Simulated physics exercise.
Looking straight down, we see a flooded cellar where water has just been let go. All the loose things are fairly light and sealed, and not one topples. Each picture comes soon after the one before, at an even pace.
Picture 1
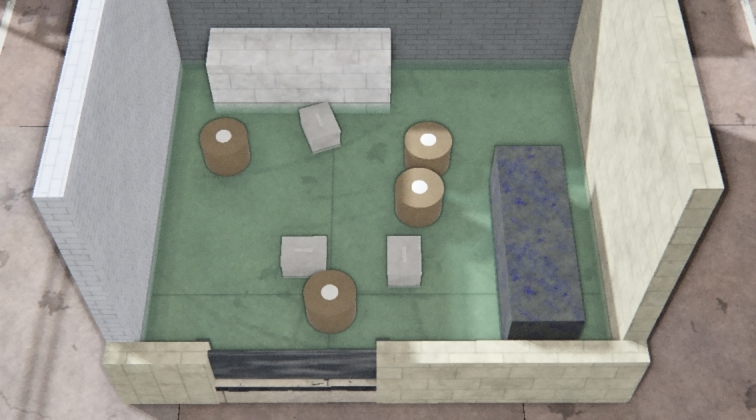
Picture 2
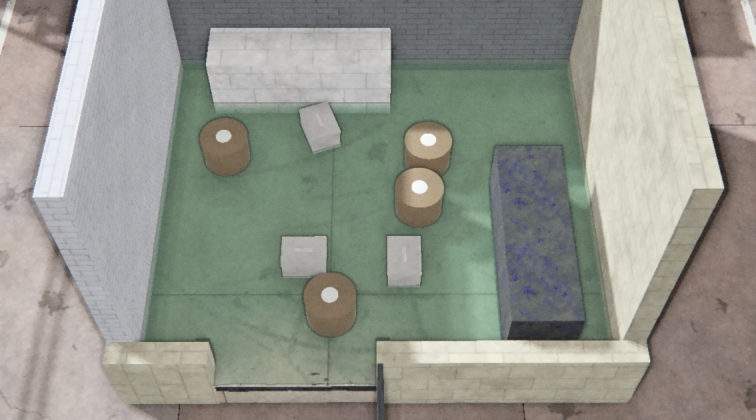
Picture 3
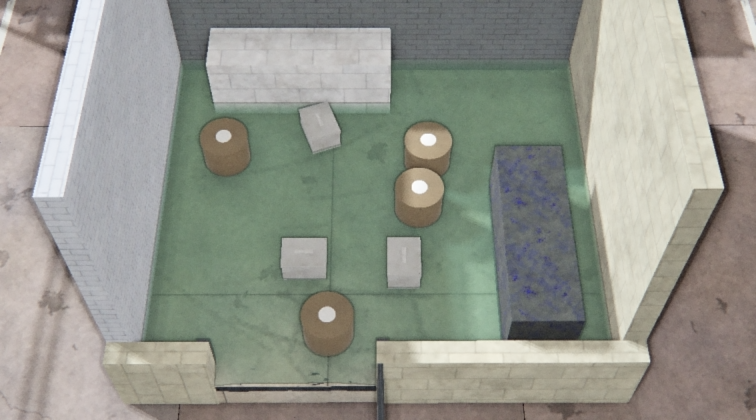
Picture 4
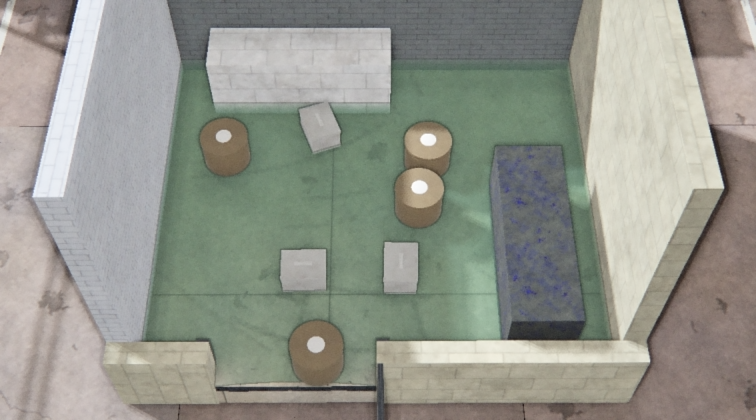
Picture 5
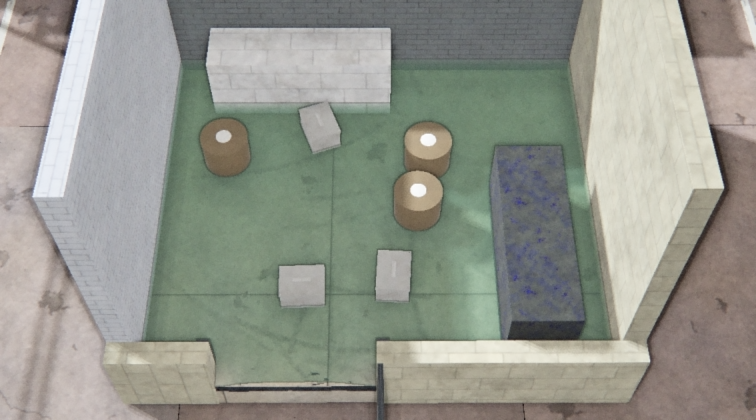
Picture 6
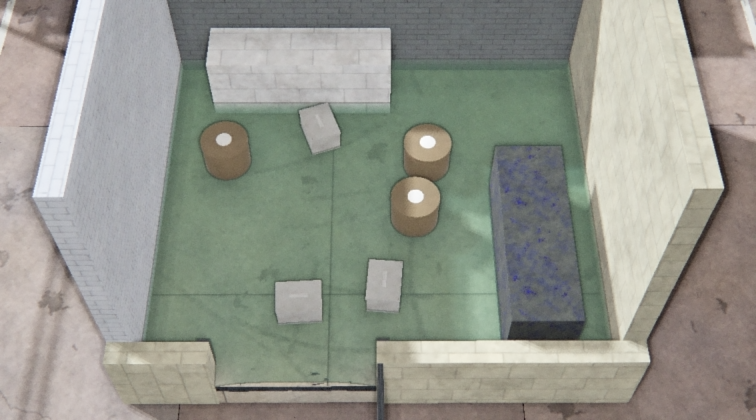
The footage shows a walled green floor with brown drums and pale boxes as a front gate swings open; the nearest drum slides out through the gap, then two boxes drift slowly toward it while the other objects barely move.
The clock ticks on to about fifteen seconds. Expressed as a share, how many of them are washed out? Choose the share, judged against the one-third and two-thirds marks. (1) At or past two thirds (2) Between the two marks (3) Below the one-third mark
Option 1: At or past two thirds.
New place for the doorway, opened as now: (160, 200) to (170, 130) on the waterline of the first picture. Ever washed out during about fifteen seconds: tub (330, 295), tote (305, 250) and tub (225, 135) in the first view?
Object one: Remains; object two: Leaves; object three: Leaves.
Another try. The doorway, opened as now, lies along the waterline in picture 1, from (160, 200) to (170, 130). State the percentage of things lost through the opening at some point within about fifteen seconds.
Result: Close to 40 %.
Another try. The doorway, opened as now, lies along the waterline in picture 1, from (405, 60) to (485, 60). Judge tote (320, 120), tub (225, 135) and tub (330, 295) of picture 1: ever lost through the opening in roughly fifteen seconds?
Item one leaves at some point, item two never gets out, item three never gets out.
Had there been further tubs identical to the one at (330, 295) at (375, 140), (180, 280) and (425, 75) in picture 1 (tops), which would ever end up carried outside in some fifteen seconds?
First escapes, second escapes, third doesn't escape.
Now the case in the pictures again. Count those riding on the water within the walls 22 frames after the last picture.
The figure is 2.
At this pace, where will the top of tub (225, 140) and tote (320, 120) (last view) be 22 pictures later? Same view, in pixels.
Roughly at (225, 295) and (268, 213).
A moment on, 1 of 7 are out; 6 afloat.
Next, 3 of 7 are out; 4 afloat.
Later, 5 of 7 are out; 2 afloat.
In the end, 6 of 7 are out; 1 afloat.
